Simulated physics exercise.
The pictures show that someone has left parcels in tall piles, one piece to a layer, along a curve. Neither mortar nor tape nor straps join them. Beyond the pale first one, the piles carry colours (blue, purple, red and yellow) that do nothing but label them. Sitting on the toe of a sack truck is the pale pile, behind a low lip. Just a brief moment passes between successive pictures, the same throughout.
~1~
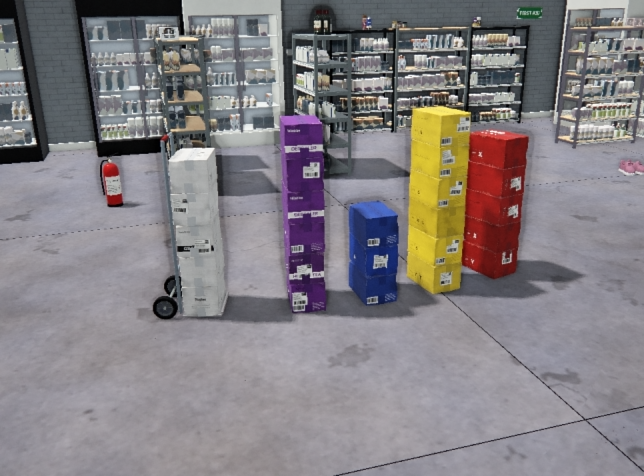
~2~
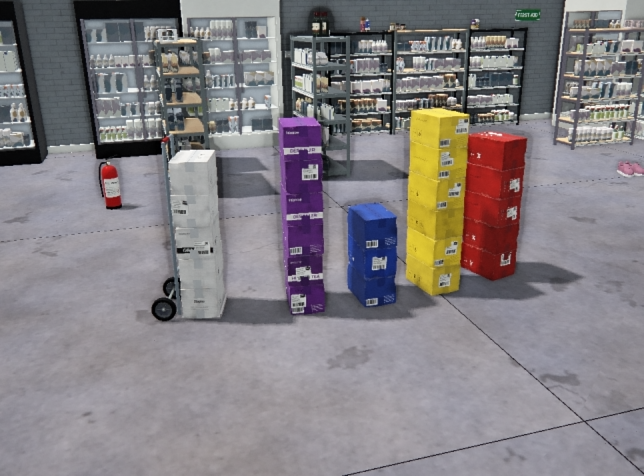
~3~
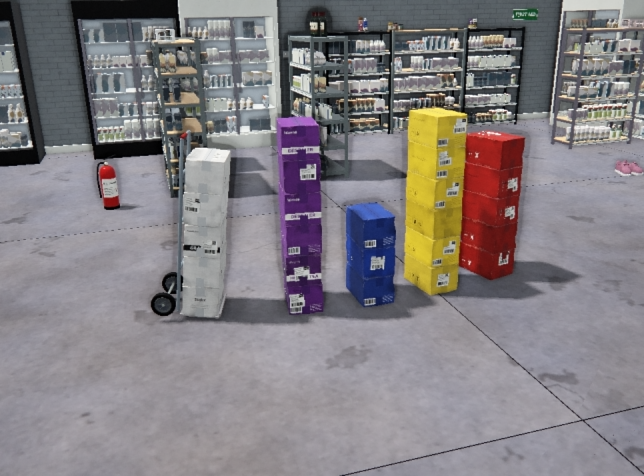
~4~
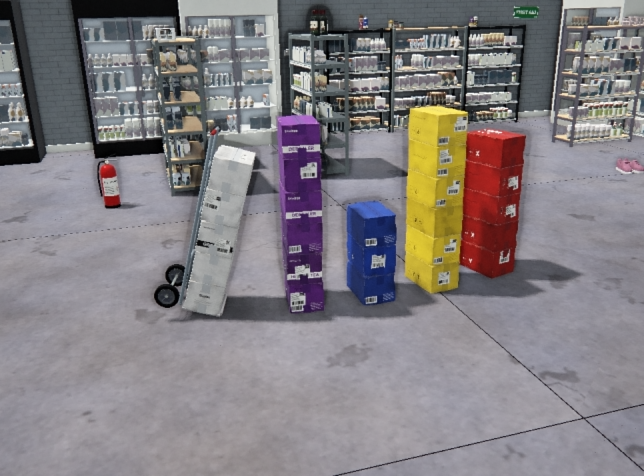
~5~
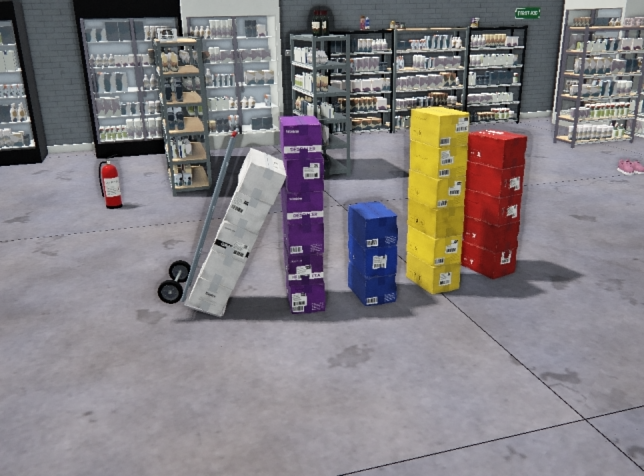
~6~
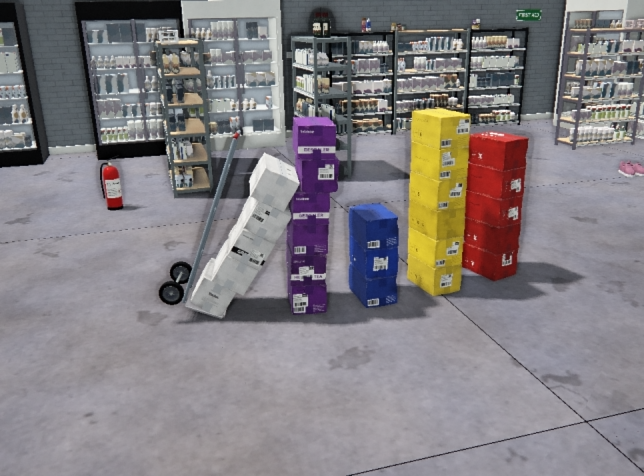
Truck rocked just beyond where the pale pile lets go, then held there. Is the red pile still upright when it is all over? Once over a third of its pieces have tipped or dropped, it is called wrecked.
No.
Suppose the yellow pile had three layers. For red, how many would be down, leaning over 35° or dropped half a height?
Red count: 5.
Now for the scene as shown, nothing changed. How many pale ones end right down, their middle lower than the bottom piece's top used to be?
Of the pale pieces, the number is 2.
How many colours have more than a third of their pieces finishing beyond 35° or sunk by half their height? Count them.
It adds up to 4.
Soon after the last picture, 5 of the pale pile down; none of the 5 red parcels down (0 of 20 in all colours); top red parcel unmoved; top purple parcel leaning well over, half its height lower.
A little later, 5 of the pale pile down; none of the 5 red parcels down (9 of 20 in all colours); top red parcel leaning a little; top blue parcel leaning well over, half its height lower.
Later still, 5 of the pale pile down; 4 of the 5 red parcels down (19 of 20 in all colours); top red parcel on its side; top yellow parcel on its side.
At rest, 5 of the pale pile down; 4 of the 5 red parcels down (19 of 20 in all colours); top red parcel on its side; top purple parcel upside down. As the last picture would show them, middles, top red parcel near (594, 222), top purple parcel near (569, 269).
